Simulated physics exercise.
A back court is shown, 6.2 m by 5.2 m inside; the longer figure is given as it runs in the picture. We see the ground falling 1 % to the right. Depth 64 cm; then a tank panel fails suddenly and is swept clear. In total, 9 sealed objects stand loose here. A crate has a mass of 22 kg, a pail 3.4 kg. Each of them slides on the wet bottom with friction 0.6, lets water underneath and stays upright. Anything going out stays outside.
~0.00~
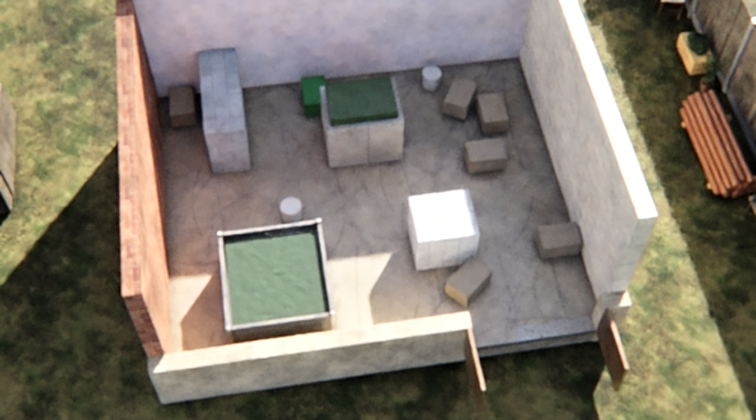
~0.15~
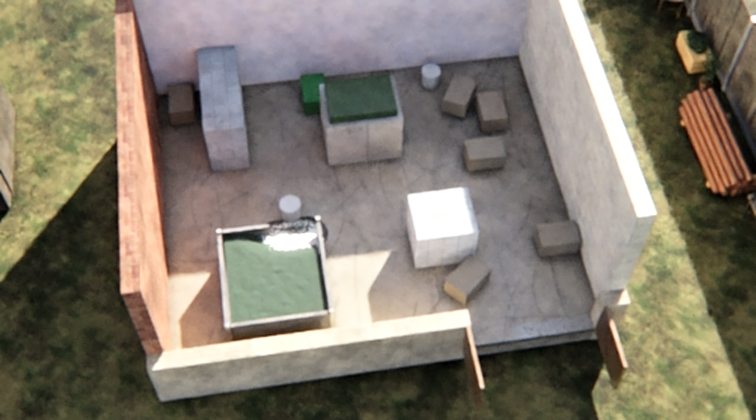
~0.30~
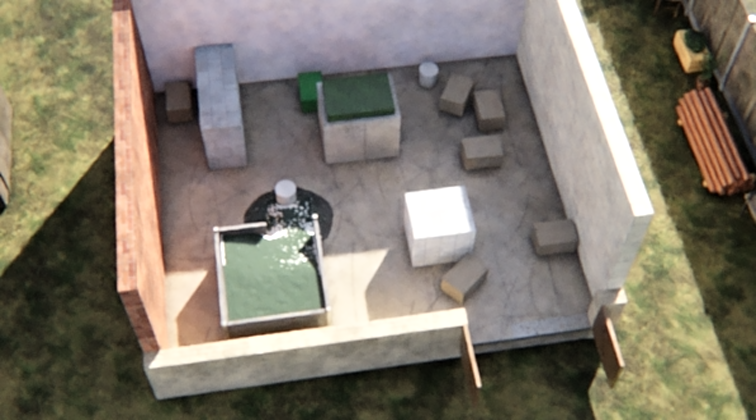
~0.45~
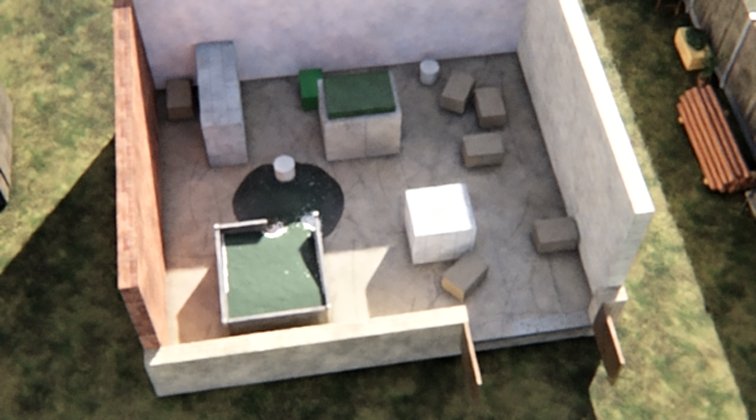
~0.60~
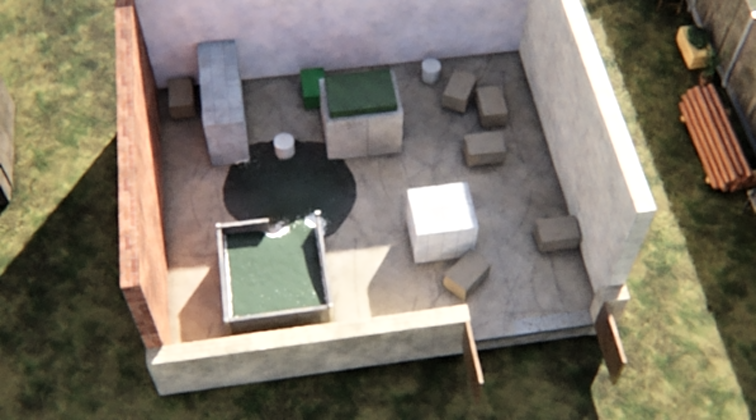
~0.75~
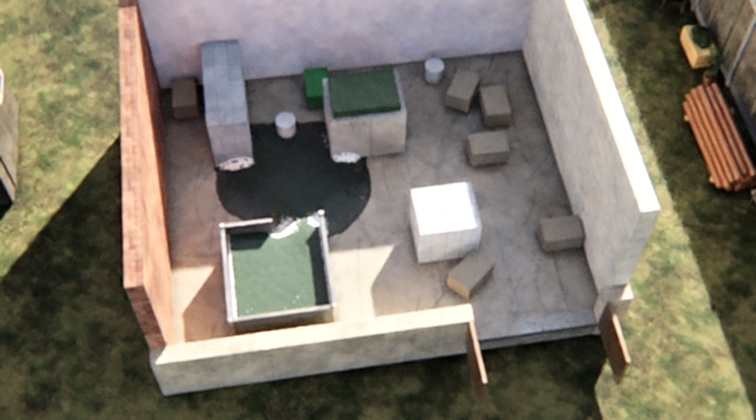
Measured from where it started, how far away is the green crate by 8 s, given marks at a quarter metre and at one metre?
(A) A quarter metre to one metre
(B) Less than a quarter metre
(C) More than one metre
(C) More than one metre.
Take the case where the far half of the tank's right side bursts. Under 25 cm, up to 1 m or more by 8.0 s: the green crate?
After that, the green crate hardly moves.
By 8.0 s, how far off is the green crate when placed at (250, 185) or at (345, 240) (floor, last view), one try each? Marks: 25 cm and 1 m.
I'd expect that it is pushed partway first and remains where it was second.
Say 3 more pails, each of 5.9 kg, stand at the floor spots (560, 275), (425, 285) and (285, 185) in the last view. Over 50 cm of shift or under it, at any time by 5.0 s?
In the order listed: Behind the line; behind the line; across the line.
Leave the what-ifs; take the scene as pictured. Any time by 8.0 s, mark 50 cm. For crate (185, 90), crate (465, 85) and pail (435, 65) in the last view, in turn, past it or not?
Within the limit, then within the limit, then beyond the limit.
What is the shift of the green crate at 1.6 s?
20 cm or so by then.
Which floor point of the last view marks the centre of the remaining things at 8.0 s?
The centre sits near (442, 137).
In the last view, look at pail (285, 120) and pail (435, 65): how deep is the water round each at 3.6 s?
First about 14 cm, second about 6 cm.
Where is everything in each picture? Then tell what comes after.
The first picture shows the green crate at (315, 90) rests on the ground; 2.0 m2 under water; 0 of 9 have shifted.
The second picture shows the green crate at (314, 88) rests on the ground; water covers 2.5 m2; 0 of 9 have shifted.
The third picture shows the green crate at (311, 86), on the bottom; water covers 3.1 m2; 1 of 9 have shifted.
The fourth picture shows the green crate at (312, 83) rests on the ground; 3.9 m2 under water; 1 of 9 have shifted.
The fifth picture shows the green crate at (314, 82) rests on the ground; water covers 5.0 m2; 1 of 9 have shifted.
The sixth picture shows the green crate at (317, 82) rests on the ground; water covers 5.9 m2; 1 of 9 have shifted.
After 1.6 s the green crate is near (319, 73), 0.2 m from its start, aground; 0 of 9 are out; 1 afloat.
After 3.6 s the green crate is near (431, 83), 1.9 m from its start, aground; 0 of 9 are out; 2 afloat.
After 5.6 s the green crate is near (438, 87), 2.0 m from its start, aground; 0 of 9 are out; 2 afloat.
After 8.0 s the green crate is near (438, 87), 2.0 m from its start, aground; 0 of 9 are out; 2 afloat.
